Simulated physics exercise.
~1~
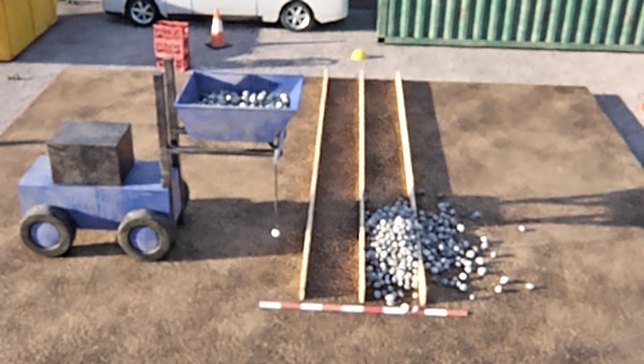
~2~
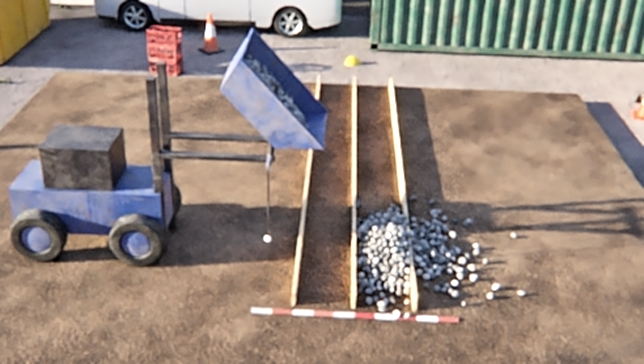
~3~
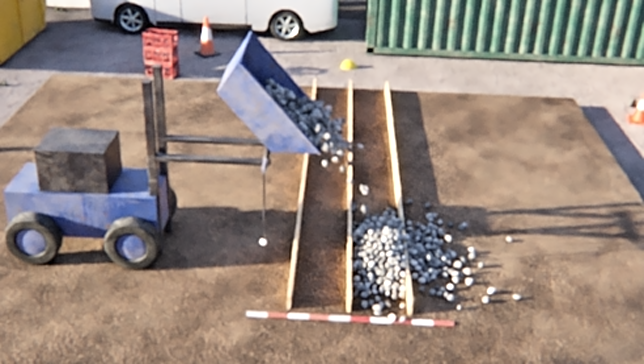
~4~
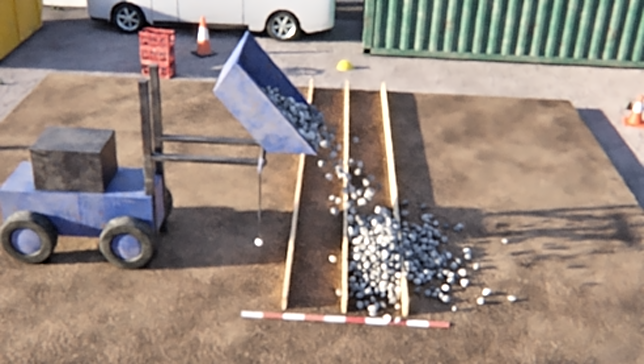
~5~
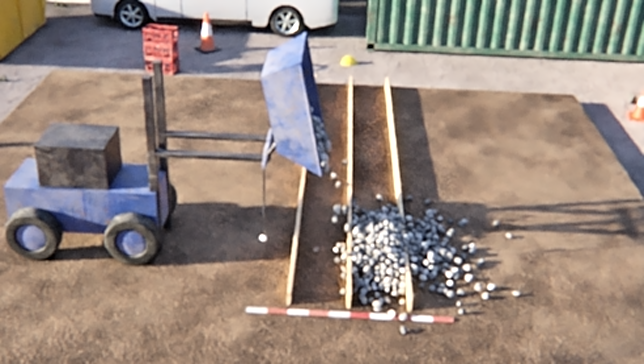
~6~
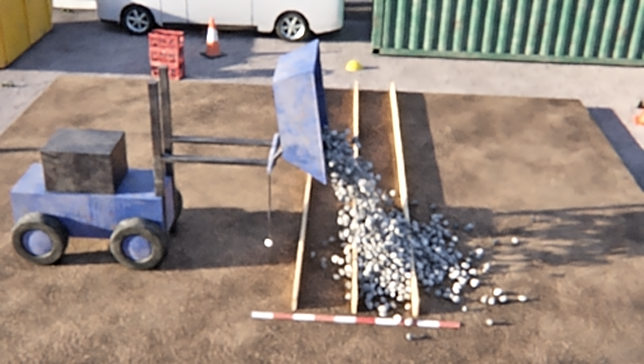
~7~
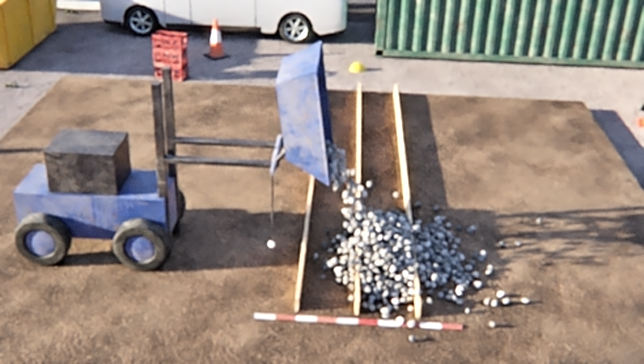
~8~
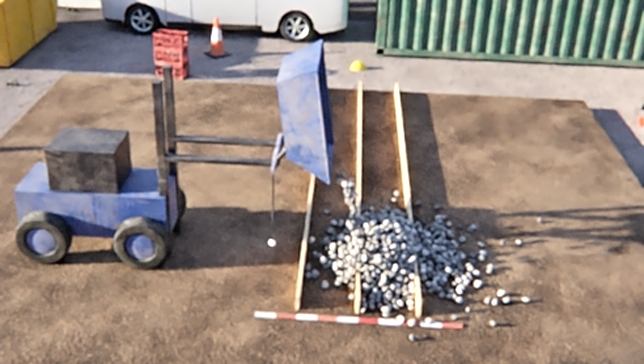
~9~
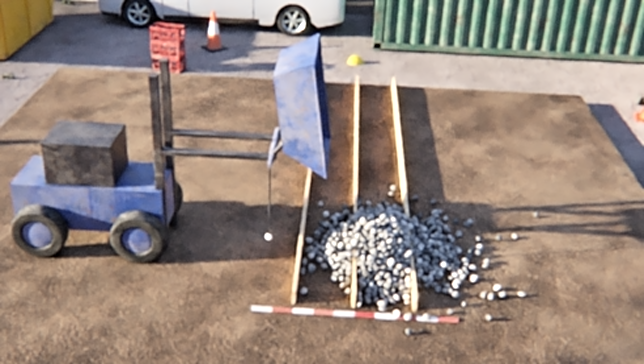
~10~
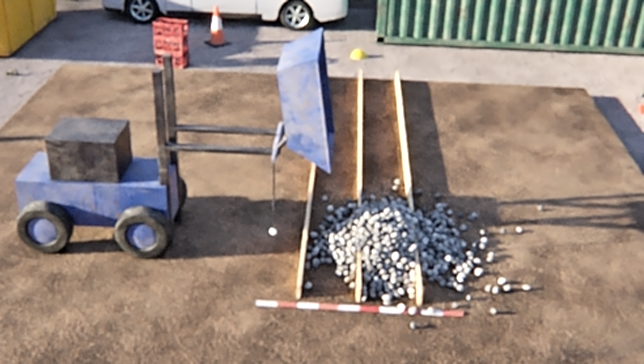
The video shows a blue forklift holding a skip of grey stones beside wooden planks and an earlier pile, then tipping it steeply to the right so the stones pour out, leaving the skip raised and still above a larger heap spread across the planks.
